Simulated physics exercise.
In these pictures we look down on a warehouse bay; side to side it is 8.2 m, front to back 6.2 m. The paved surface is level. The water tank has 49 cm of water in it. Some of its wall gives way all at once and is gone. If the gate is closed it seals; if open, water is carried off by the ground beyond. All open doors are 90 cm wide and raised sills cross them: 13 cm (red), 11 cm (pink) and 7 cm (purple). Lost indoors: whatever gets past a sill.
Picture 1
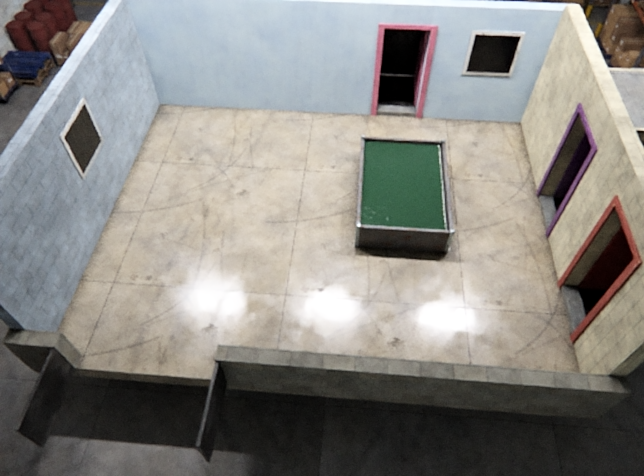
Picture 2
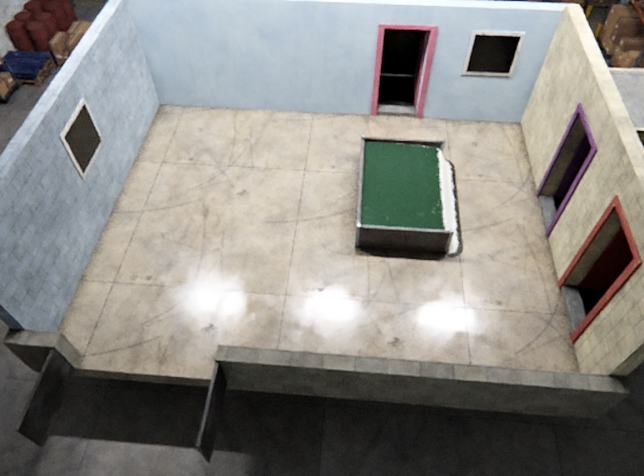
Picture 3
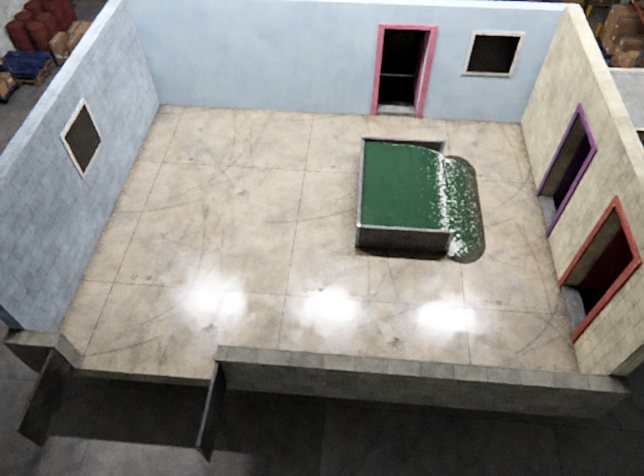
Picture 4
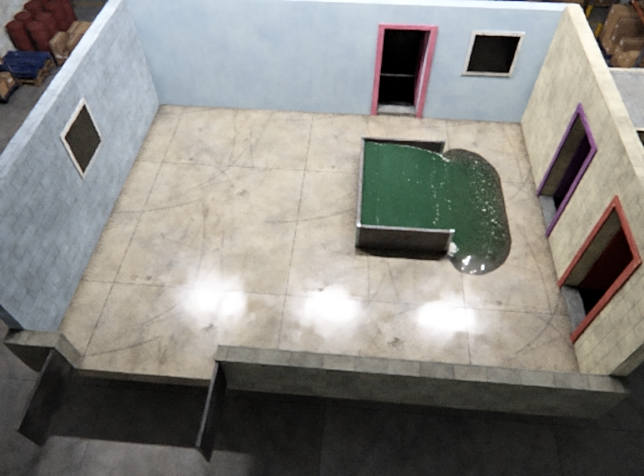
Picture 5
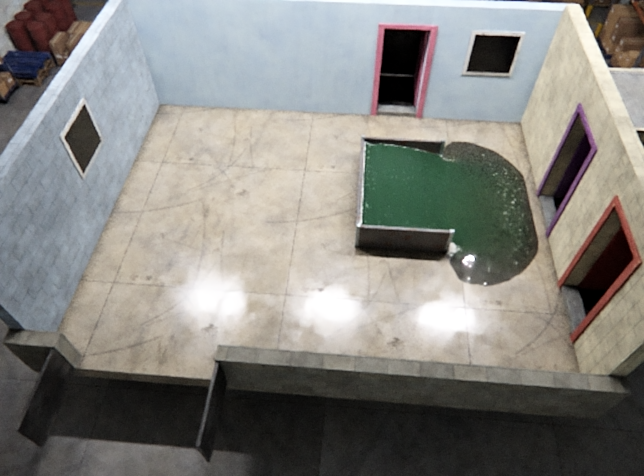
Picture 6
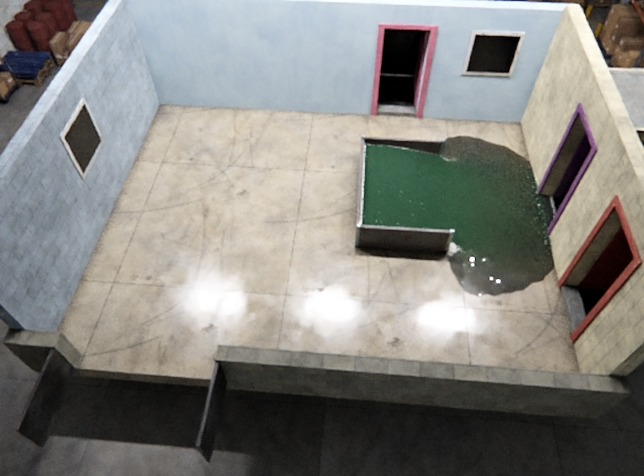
We see a walled bay from above, with a tank of green water on its pale floor; the tank's right side disappears, and water pours out, spreading rightward in a widening dark green pool to the right wall.
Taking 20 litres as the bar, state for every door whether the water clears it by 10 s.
At the red door it falls short; at the pink door it falls short; at the purple door it clears the bar.
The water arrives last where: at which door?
Last comes the pink one.
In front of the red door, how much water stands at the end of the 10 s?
Roughly 4.5 centimetres.
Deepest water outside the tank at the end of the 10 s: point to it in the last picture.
Look at roughly (157, 112).
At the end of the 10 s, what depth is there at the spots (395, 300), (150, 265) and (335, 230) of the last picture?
Reading - approx. 2 / 2 / 1 cm.
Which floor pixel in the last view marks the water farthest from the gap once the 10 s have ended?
(49, 351).
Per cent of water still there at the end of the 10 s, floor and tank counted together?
Share still there: About 80 %.
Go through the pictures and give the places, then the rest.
The first frame shows still water, 49 cm deep, in the water tank at (403, 184).
In the second frame, the front is at (454, 253), 1.2 m from the gap at (442, 197); 0.4 m2 of floor is under water; 49 cm left at the back of the water tank.
In the third frame, the front is at (457, 159), 1.4 m from the gap at (442, 199); 1.5 m2 of floor is under water; 49 cm left at the back of the water tank.
In the fourth frame, water pours out at (442, 199) and has run 1.6 m, to (492, 263); deepest outside 22 cm, 48 cm at the water tank's back.
In the fifth frame, water pours out at (442, 199) and has run 1.9 m, to (514, 270); deepest outside 22 cm, 41 cm at the water tank's back.
In the sixth frame, water pours out at (442, 200) and has run 2.2 m, to (553, 259); deepest outside 22 cm, 42 cm at the water tank's back.
A moment later water covers 15 % of the floor and is deepest (30 cm) near (530, 190); red door 8 cm at the sill, 0 L in, pink door not reached, purple door 27 cm at the sill, 89 L in.
Soon after water covers 20 % of the floor and is deepest (30 cm) near (516, 125); red door 12 cm at the sill, 0 L in, pink door not reached, purple door 27 cm at the sill, 219 L in.
Next water covers 30 % of the floor and is deepest (18 cm) near (516, 125); red door 8 cm at the sill, 0 L in, pink door 4 cm at the sill, 0 L in, purple door 14 cm at the sill, 316 L in.
Later on water covers 55 % of the floor and is deepest (9 cm) near (539, 390); red door 6 cm at the sill, 0 L in, pink door 5 cm at the sill, 0 L in, purple door 6 cm at the sill, 337 L in.
At the end water covers 90 % of the floor and is deepest (6 cm) near (157, 112); red door 4 cm at the sill, 1 L in, pink door 3 cm at the sill, 0 L in, purple door 3 cm at the sill, 337 L in.
